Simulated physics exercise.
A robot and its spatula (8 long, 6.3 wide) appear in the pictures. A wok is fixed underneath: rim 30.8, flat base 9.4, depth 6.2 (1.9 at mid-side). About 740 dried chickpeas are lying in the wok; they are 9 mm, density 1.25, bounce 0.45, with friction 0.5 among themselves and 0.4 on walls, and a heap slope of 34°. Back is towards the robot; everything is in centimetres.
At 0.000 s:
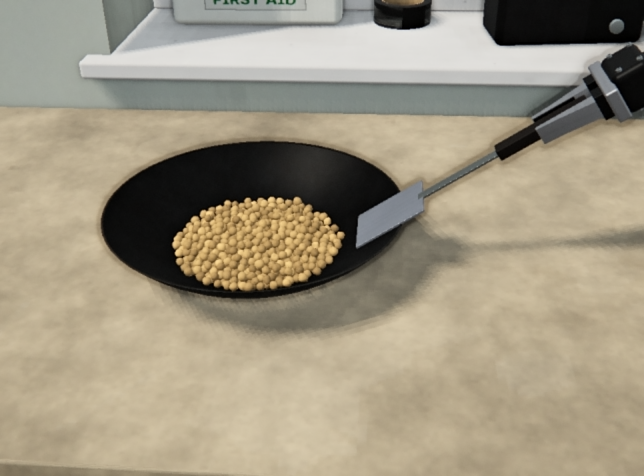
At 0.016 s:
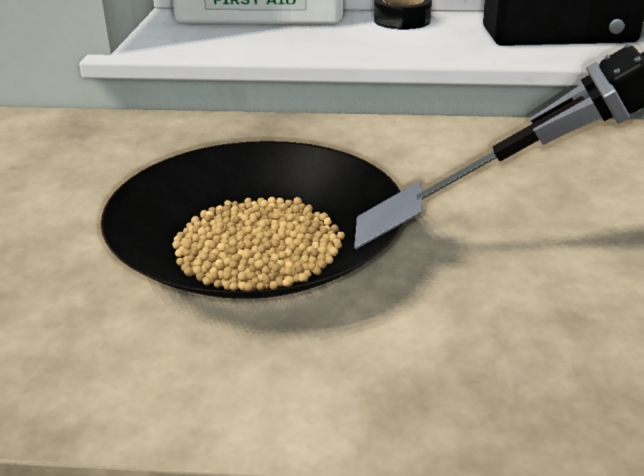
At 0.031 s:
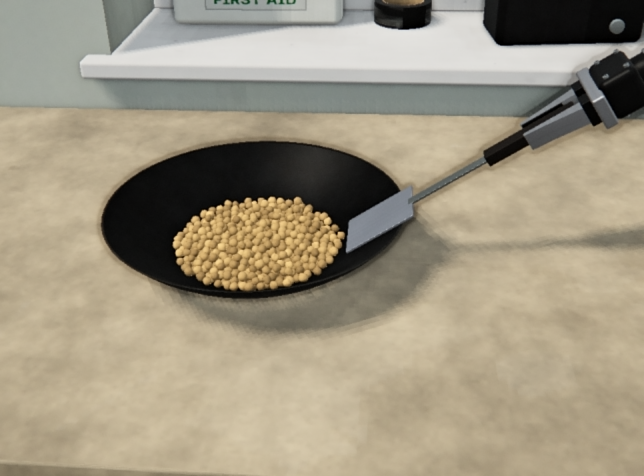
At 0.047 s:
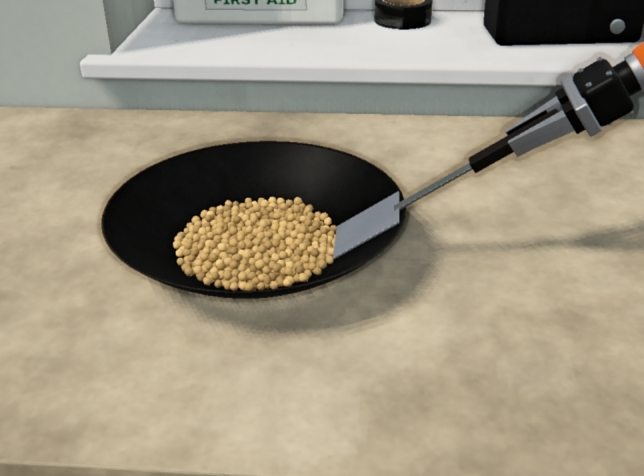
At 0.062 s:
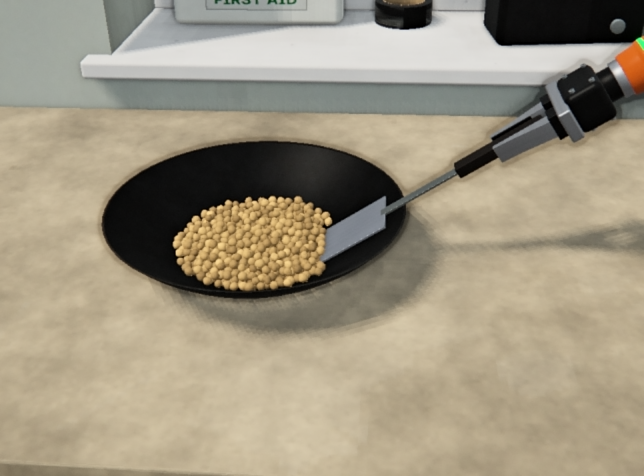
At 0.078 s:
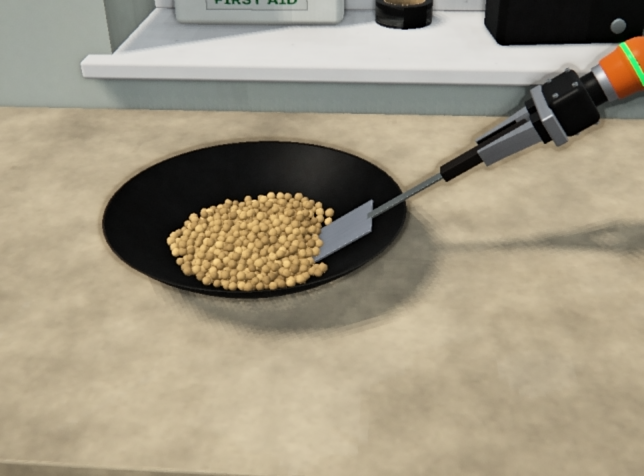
A robot arm slides a spatula leftward into dried chickpeas in a black wok, shifting them slightly.
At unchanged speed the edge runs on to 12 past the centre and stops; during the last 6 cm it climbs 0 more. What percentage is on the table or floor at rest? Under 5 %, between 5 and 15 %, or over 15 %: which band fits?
The band that fits is over 15 %.
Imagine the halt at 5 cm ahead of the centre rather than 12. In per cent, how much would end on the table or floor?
Changed stop: Approx. 0 %.
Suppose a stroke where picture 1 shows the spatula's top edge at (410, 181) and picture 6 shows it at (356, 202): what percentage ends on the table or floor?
It comes to something like 25 %, give or take.
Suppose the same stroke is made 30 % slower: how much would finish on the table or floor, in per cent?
About 15 in a hundred.
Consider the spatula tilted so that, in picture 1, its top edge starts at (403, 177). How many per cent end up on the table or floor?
30 percent or thereabouts.
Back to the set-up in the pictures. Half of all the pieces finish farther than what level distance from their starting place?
Around 4 cm, measured level.
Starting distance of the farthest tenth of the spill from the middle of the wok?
About 40 cm from the centre.
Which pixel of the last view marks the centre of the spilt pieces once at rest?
Around pixel (22, 241).
After 0.15 s, sloping 35°, highest piece 5 above the table; 738 in the wok.
After 0.22 s, sloping 35°, highest piece 6 above the table; 738 in the wok.
After 0.45 s, sloping 35°, highest piece 8 above the table; 542 in the wok, 164 on the table or floor, 32 on the blade or in flight.
After 1.50 s, sloping 35°, highest piece 6 above the table; 542 in the wok, 196 on the table or floor.
At rest, 542 in the wok, 196 on the table or floor. That is 27 % on the table or floor.
